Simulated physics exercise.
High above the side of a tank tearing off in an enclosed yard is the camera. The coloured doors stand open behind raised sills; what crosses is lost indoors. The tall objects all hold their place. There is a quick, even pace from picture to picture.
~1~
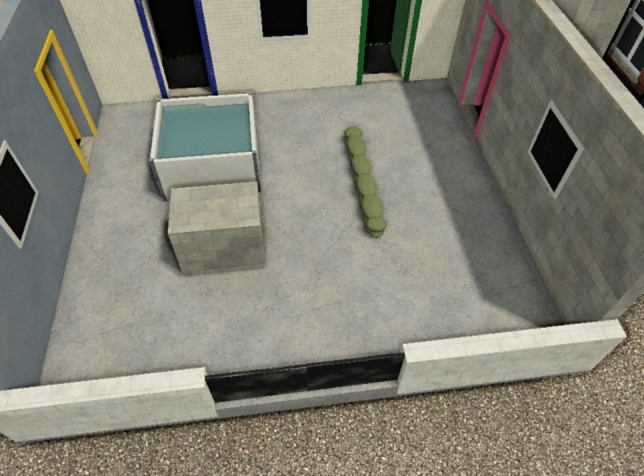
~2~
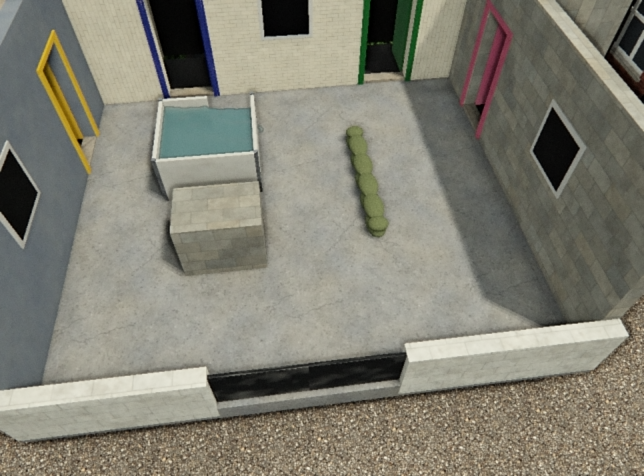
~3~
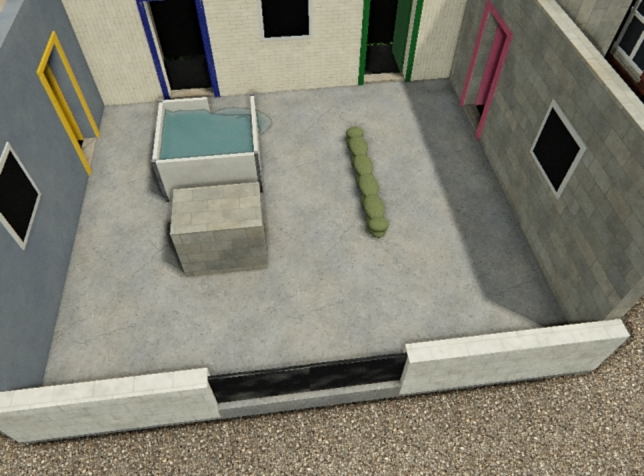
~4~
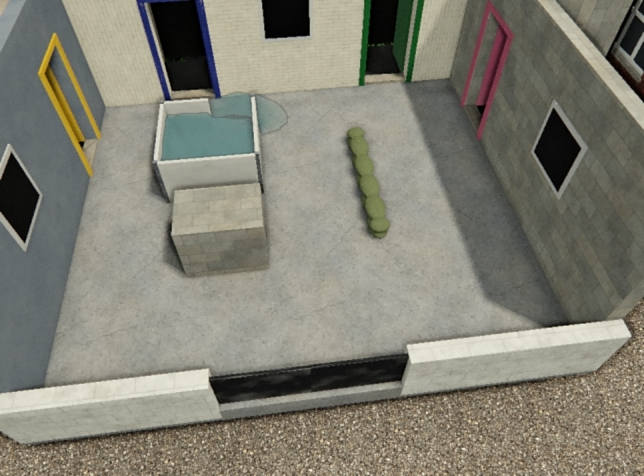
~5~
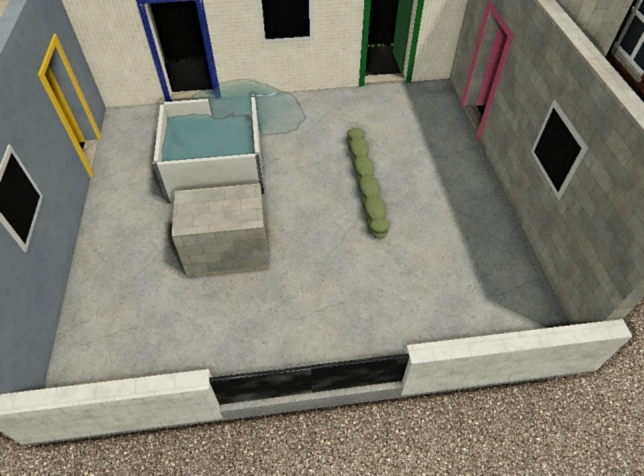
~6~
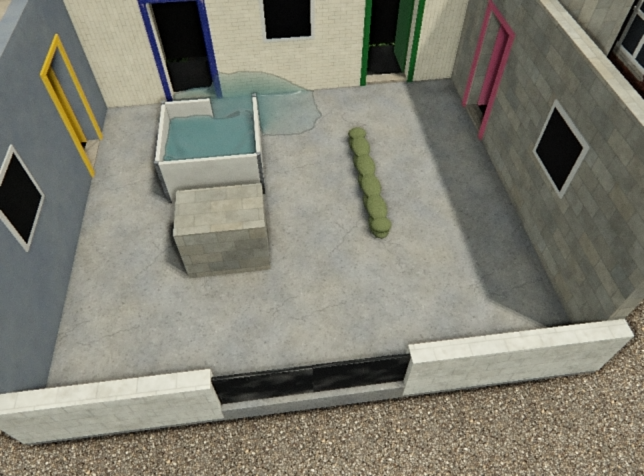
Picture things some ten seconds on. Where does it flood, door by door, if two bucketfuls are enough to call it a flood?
At the green door it does not flood; at the yellow door it floods; at the blue door it floods; at the pink door it floods.
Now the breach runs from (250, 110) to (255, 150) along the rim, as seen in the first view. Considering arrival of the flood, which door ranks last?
My answer is the one in yellow.
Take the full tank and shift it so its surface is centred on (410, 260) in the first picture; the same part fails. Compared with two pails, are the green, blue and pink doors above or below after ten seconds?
Green exceeds the limit; blue falls short; pink exceeds the limit.
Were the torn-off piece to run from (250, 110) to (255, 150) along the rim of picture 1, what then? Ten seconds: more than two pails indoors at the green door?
One by one: The green one is over.
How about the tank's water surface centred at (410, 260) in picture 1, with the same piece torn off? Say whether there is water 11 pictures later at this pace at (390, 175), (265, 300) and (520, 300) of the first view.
Hit, spared, spared.
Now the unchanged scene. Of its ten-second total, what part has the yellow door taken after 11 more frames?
It works out at roughly 0 percent of the ten-second total.
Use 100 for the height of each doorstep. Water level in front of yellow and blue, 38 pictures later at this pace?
Approx. 210 % followed by 120 %.
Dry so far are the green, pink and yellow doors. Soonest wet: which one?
Looks like the door marked green gets there first.
A moment on, water covers 10 % of the floor; the green door wet at the sill, nothing in, the yellow door not reached, the blue door over two buckets in, the pink door not reached.
Next, water covers 25 % of the floor; the green door wet at the sill, nothing in, the yellow door wet at the sill, nothing in, the blue door far over two buckets in, the pink door wet at the sill, nothing in.
Then, water covers 40 % of the floor; the green door wet at the sill, nothing in, the yellow door under two buckets in, the blue door far over two buckets in, the pink door over two buckets in.
Later, water covers 70 % of the floor; the green door wet at the sill, nothing in, the yellow door over two buckets in, the blue door far over two buckets in, the pink door over two buckets in.
In the end, water covers 85 % of the floor; the green door wet at the sill, nothing in, the yellow door over two buckets in, the blue door far over two buckets in, the pink door over two buckets in.
